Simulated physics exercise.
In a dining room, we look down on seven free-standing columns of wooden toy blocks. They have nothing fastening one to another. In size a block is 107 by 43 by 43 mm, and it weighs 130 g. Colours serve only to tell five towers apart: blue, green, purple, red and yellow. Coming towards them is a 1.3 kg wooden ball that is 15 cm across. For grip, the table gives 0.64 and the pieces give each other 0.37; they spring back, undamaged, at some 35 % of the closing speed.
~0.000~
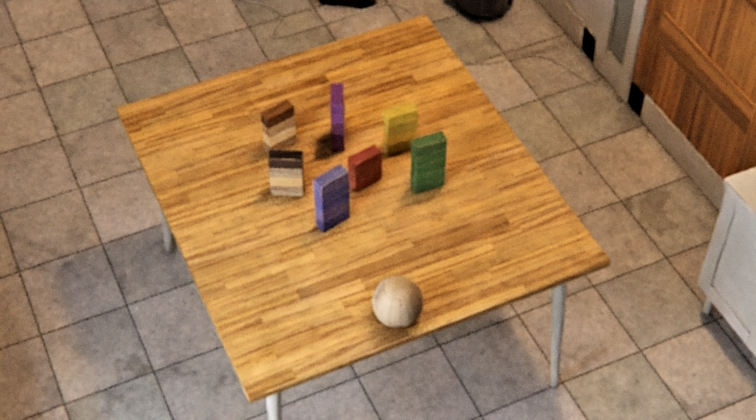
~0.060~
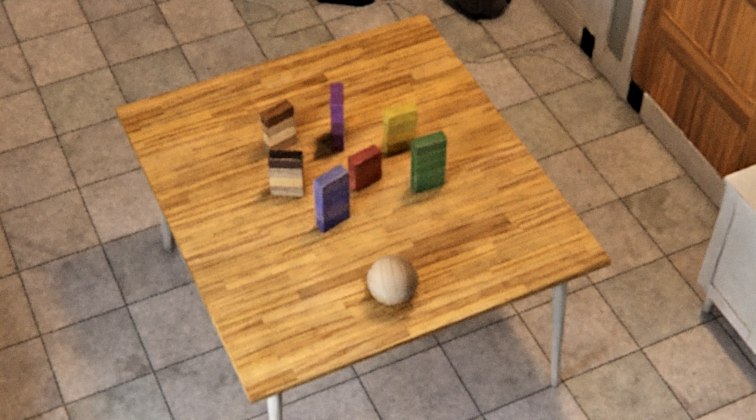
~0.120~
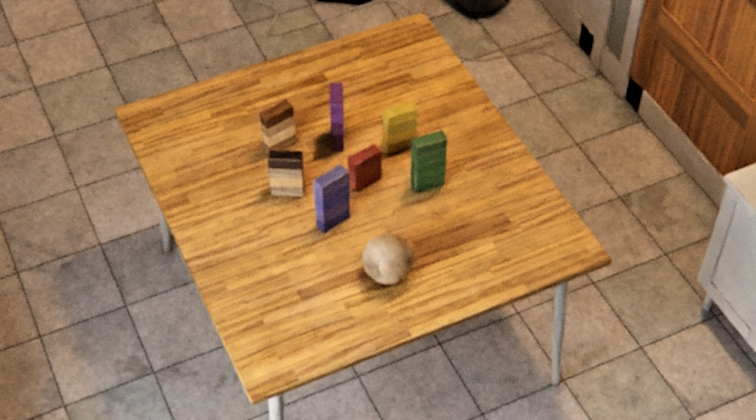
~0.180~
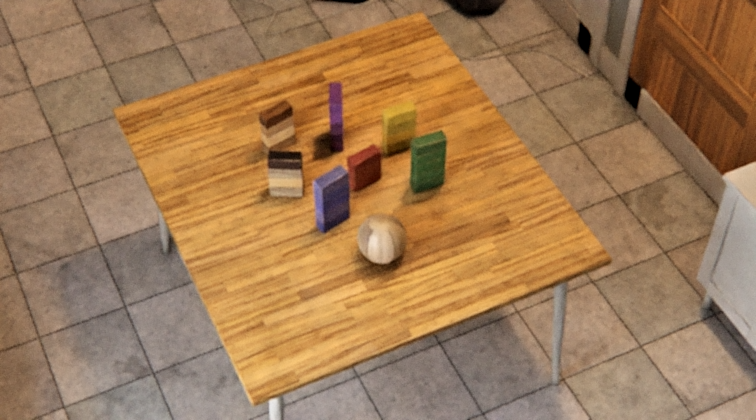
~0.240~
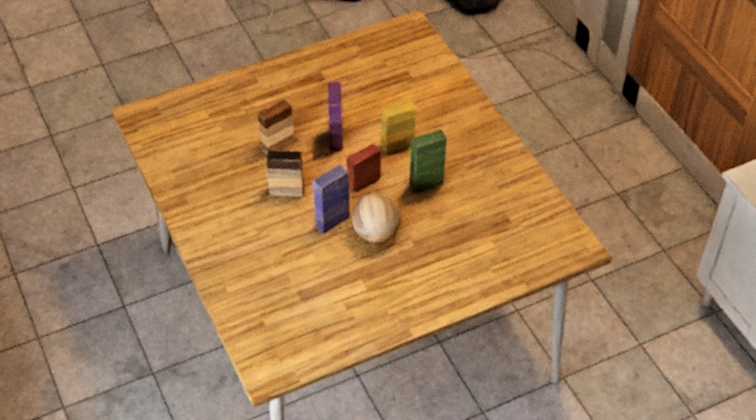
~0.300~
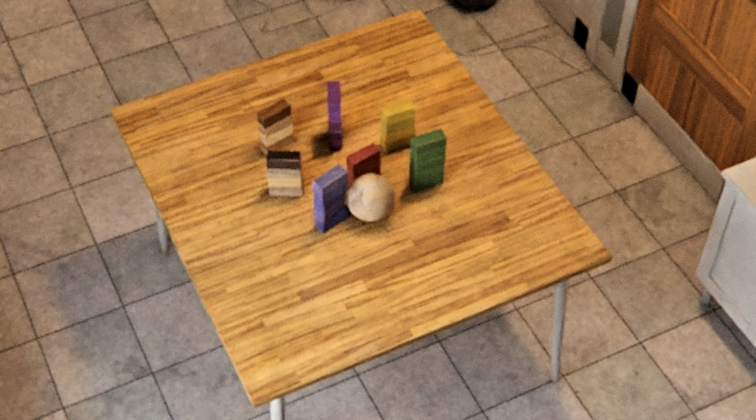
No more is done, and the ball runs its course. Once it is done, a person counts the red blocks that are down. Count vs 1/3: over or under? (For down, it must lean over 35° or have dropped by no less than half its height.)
Over.
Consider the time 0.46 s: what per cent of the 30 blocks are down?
By then, 10 per cent.
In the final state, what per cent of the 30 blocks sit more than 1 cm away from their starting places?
That is 15 per cent.
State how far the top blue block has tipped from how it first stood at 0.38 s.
Close to 0° of tilt compared with the start.
Around 0.38 s, ball still moving; 1 of the 3 red blocks down (1 of 30 in all colours); top red block tipped 46°; top blue block displaced 6 mm.
Around 0.46 s, ball still moving; 3 of the 3 red blocks down (3 of 30 in all colours); top red block upside down; top blue block displaced 8 mm.
Around 0.66 s, ball still moving; 2 of the 3 red blocks down (2 of 30 in all colours); top red block upside down.
Finally (1.3 s), ball rolling away; 2 of the 3 red blocks down (2 of 30 in all colours); top red block upside down; top purple block displaced 6 mm. That is 67 per cent. Seen by the last camera, middles, top red block near (362, 110), top purple block near (333, 96).
